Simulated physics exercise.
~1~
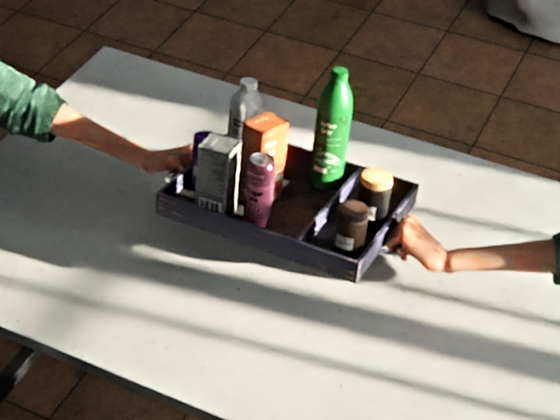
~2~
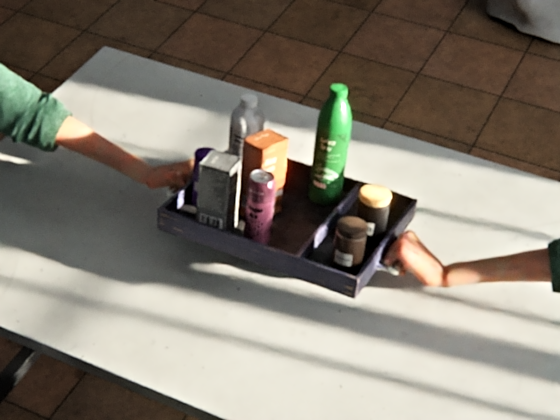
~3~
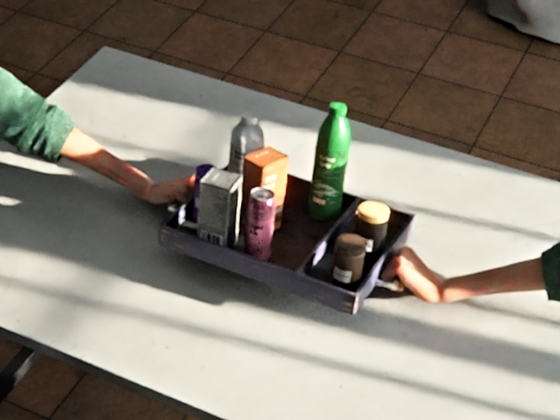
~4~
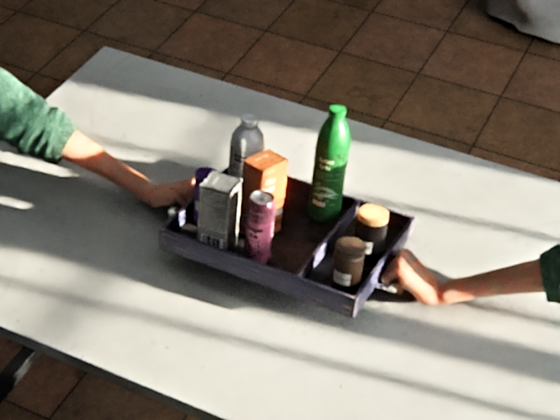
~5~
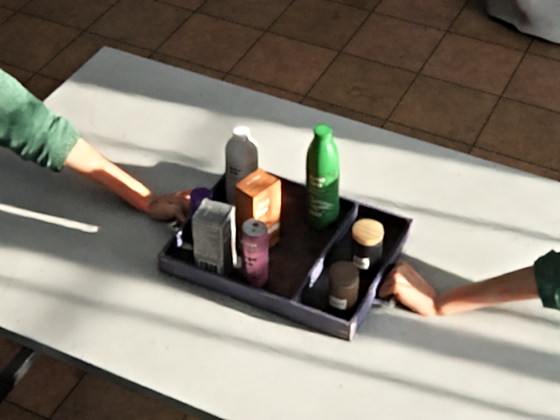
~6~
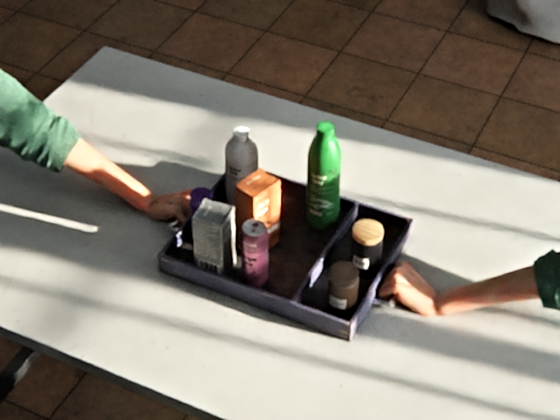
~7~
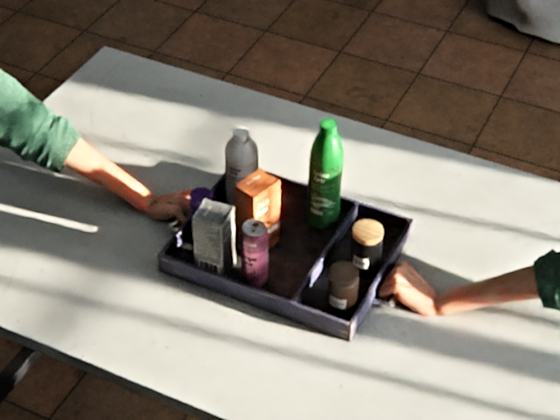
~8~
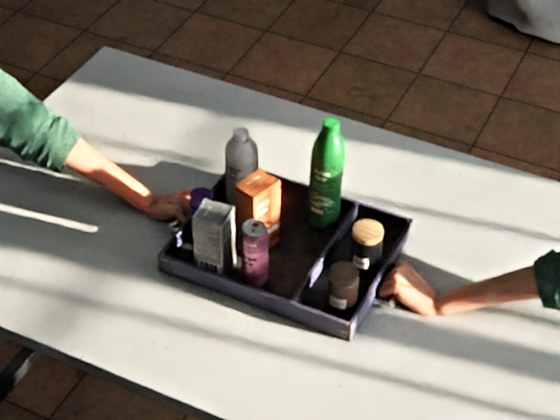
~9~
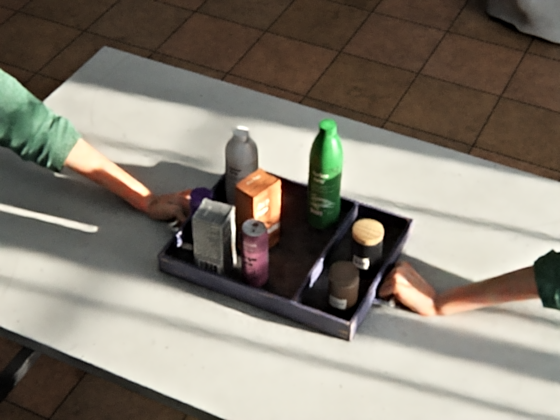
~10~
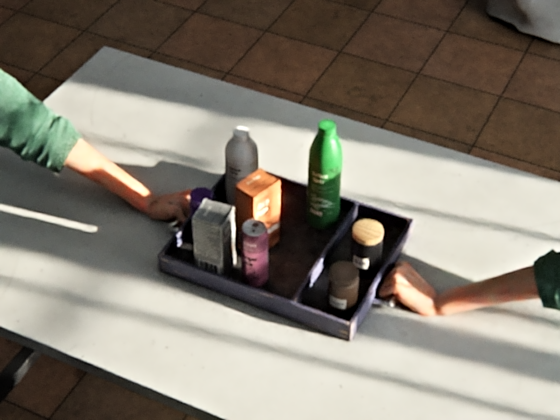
The footage shows two hands lowering a dark divided tray of bottles, cartons, jars and a pink can onto a pale table, the tray tilted at first. It settles flat, the green bottle wobbling slightly, and everything stays standing while the hands remain at its ends.
